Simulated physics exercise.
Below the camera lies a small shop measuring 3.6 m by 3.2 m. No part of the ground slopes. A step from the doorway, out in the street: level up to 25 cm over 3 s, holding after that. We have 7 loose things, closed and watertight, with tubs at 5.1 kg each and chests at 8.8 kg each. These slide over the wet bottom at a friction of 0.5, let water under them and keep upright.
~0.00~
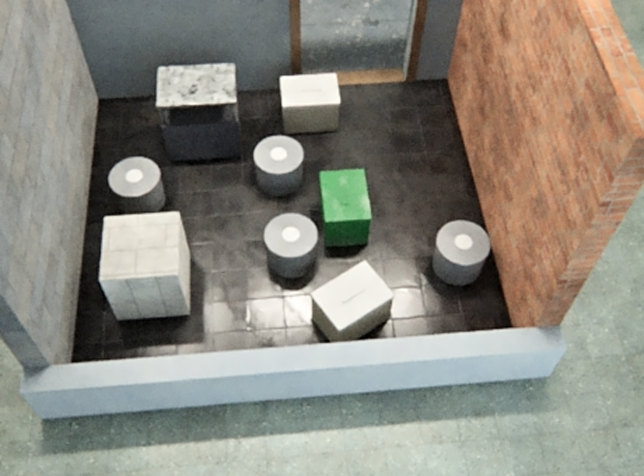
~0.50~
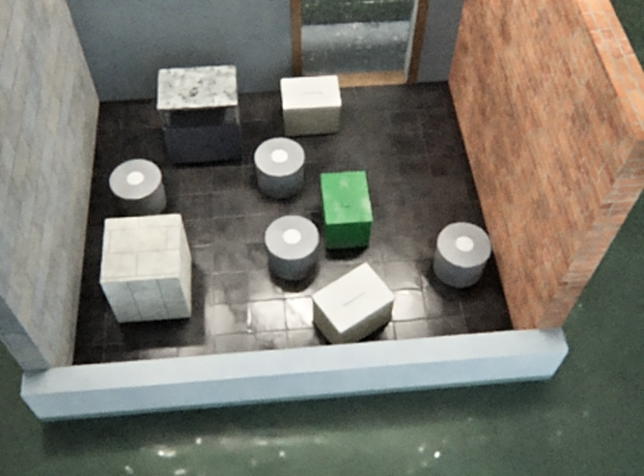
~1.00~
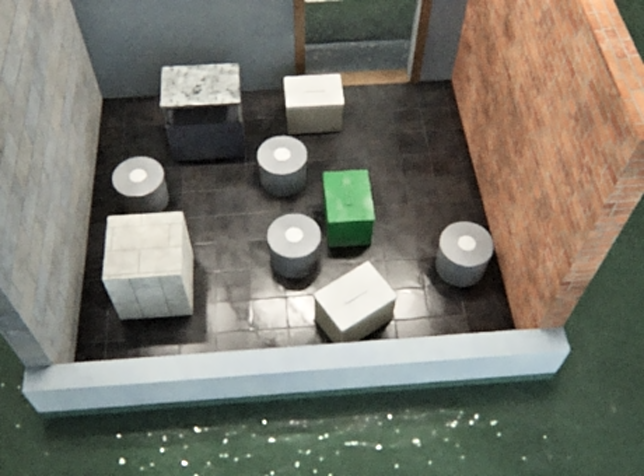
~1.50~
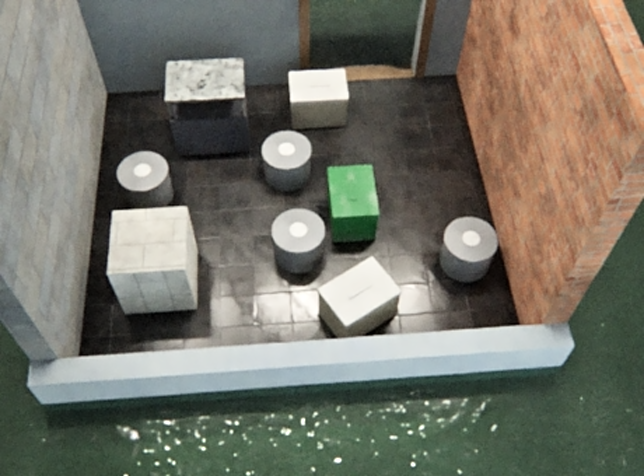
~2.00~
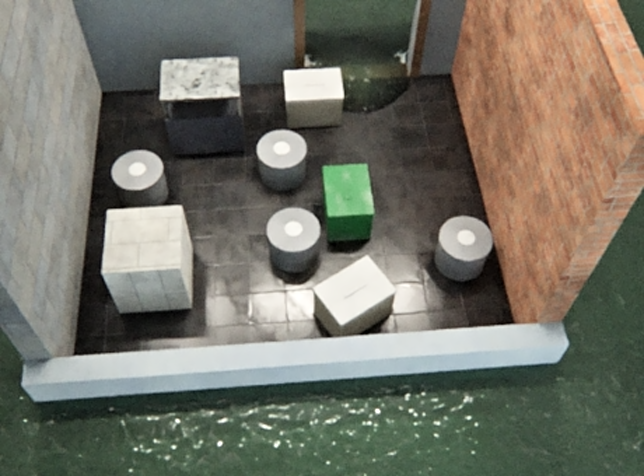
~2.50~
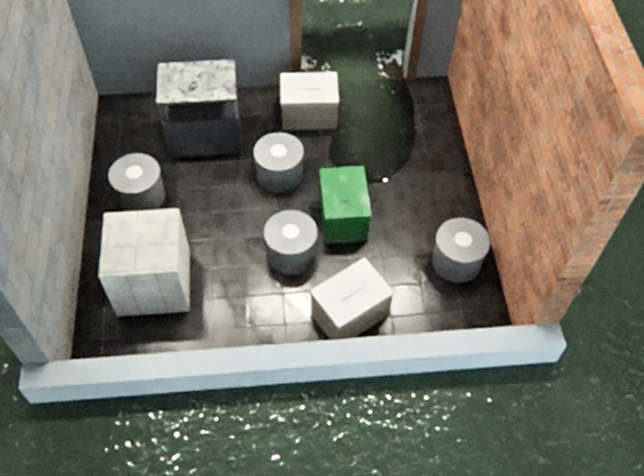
Green water covering the ground outside a small walled room, then spreading in through the doorway past motionless boxes and round tubs.
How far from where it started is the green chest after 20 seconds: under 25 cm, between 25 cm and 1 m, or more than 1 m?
Result: Short displacement.
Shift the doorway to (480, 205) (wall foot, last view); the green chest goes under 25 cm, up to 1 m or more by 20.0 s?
I'd expect the green chest to get swept far off.
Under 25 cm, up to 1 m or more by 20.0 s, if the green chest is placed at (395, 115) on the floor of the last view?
So it journeys a long way.
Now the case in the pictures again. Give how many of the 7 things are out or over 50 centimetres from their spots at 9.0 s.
Result: 7.
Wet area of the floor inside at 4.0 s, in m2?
Roughly 6.5 m2 of it is wet.
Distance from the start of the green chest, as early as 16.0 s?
Shift: About 150 cm.
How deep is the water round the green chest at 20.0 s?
Depth approx. 19 cm.
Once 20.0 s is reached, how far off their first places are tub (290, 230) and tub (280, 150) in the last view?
Net displacement, in order: 200 cm; 140 cm.
After 4.0 s the green chest is near (343, 230), 0.4 m from its start, aground; 0 afloat.
After 9.0 s the green chest is near (158, 180), 1.6 m from its start, afloat; 7 afloat.
After 16.0 s the green chest is near (163, 175), 1.6 m from its start, afloat; 7 afloat.
After 20.0 s the green chest is near (300, 172), 0.4 m from its start, afloat; 7 afloat.
